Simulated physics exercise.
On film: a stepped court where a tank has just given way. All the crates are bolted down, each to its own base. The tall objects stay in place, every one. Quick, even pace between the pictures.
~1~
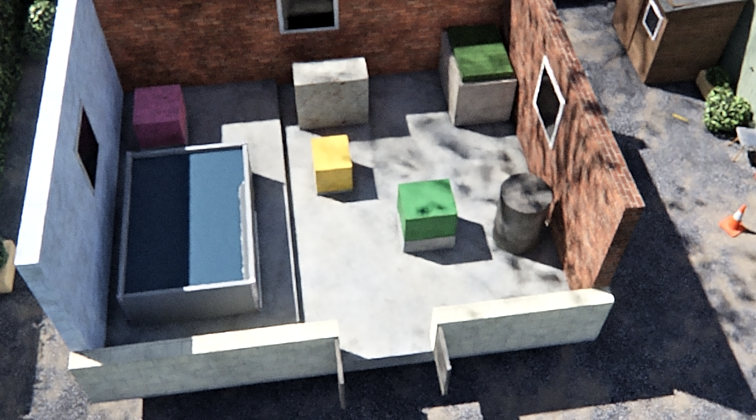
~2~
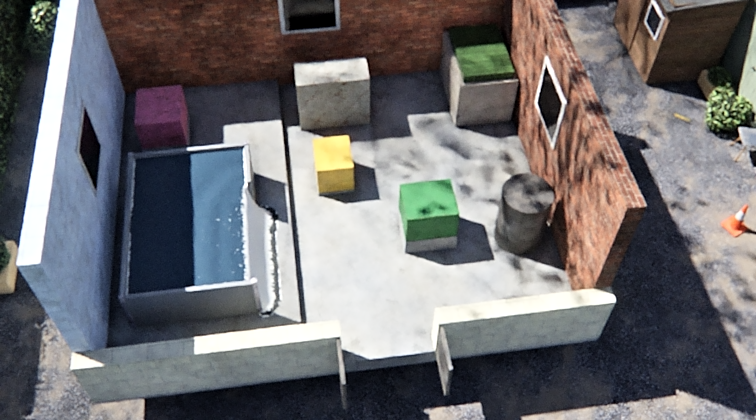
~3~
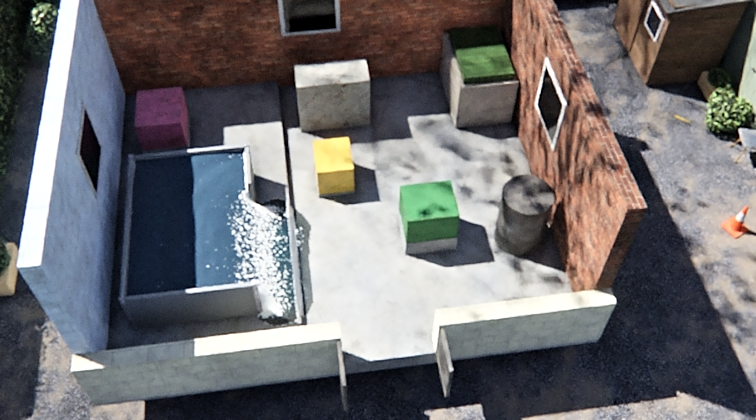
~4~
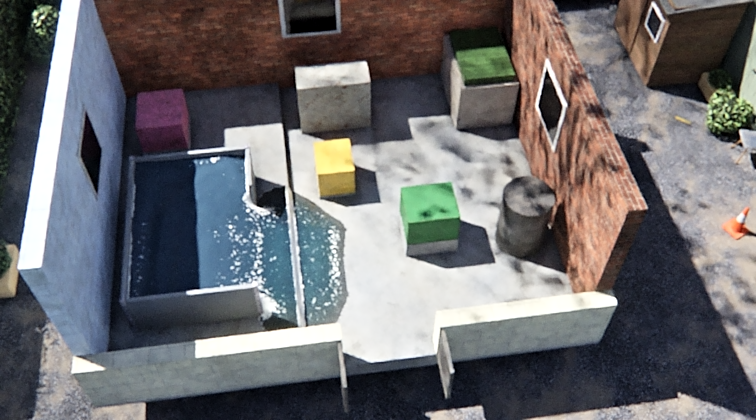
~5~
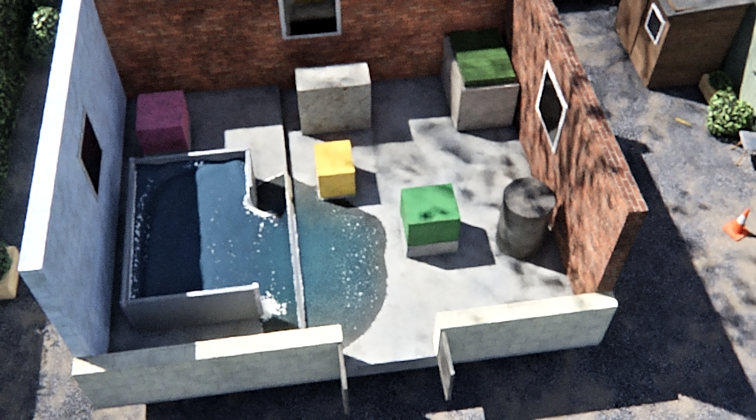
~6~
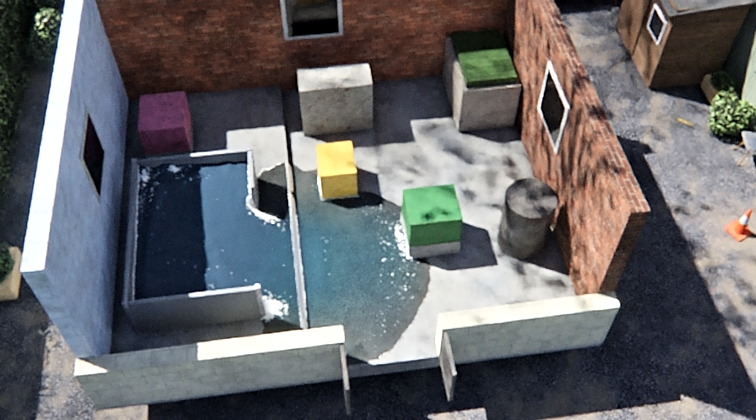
Water breaks through the right side of a raised open tank at the left of a walled court, seen from high above by a camera that barely moves. Magenta, yellow, green and grey blocks and a dark barrel stand around the pale floor, below brick walls. The water pours out in white foam, crosses a narrow ledge, and spreads rightward until it reaches the green block.
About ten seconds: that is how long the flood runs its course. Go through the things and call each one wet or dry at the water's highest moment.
Called one by one: The green crate is wet; the yellow crate is wet; the pink crate is dry.
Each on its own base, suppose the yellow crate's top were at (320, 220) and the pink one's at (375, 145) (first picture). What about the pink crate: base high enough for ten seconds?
As for the pink one, it is dampened.
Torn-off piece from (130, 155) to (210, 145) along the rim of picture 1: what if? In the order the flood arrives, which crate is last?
My answer: The green crate.
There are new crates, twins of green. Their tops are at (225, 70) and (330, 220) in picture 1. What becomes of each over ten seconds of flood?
Taking them in order, the first is untouched and the second is flooded.
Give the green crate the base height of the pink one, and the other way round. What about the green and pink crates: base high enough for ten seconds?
One by one: Green crate gets wet; pink crate keeps dry.
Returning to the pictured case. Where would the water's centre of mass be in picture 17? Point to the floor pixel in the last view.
It's close to (336, 260).
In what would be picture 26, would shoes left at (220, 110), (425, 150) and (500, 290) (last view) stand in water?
Going through them in order, I'd say clear, drenched and drenched.
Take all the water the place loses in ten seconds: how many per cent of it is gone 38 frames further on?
It comes to around 50 per cent.
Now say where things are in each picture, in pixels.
In the first frame, still water in the open tank at (188, 217).
In the second frame, the front is at (265, 210), out from the gap at (254, 250).
In the third frame, water pours out at (254, 253) and has run to (294, 315).
In the fourth frame, water pours out at (255, 255) and has run to (291, 195).
In the fifth frame, the front is at (376, 226), out from the gap at (255, 257).
In the sixth frame, water pours out at (257, 258) and has run to (423, 280).
A moment on, water covers 40 % of the floor; the green crate water round its plinth, the yellow crate water round its plinth, the pink crate not reached.
Next, water covers 55 % of the floor; the green crate water round its plinth, the yellow crate water round its plinth, the pink crate not reached.
Then, water covers 70 % of the floor; the green crate water round its plinth, the yellow crate water round its plinth, the pink crate not reached.
Later, water covers 75 % of the floor; the green crate water round its plinth, the yellow crate water round its plinth, the pink crate not reached.
In the end, water covers 75 % of the floor; the green crate was topped, the yellow crate was topped, the pink crate stayed above the water.
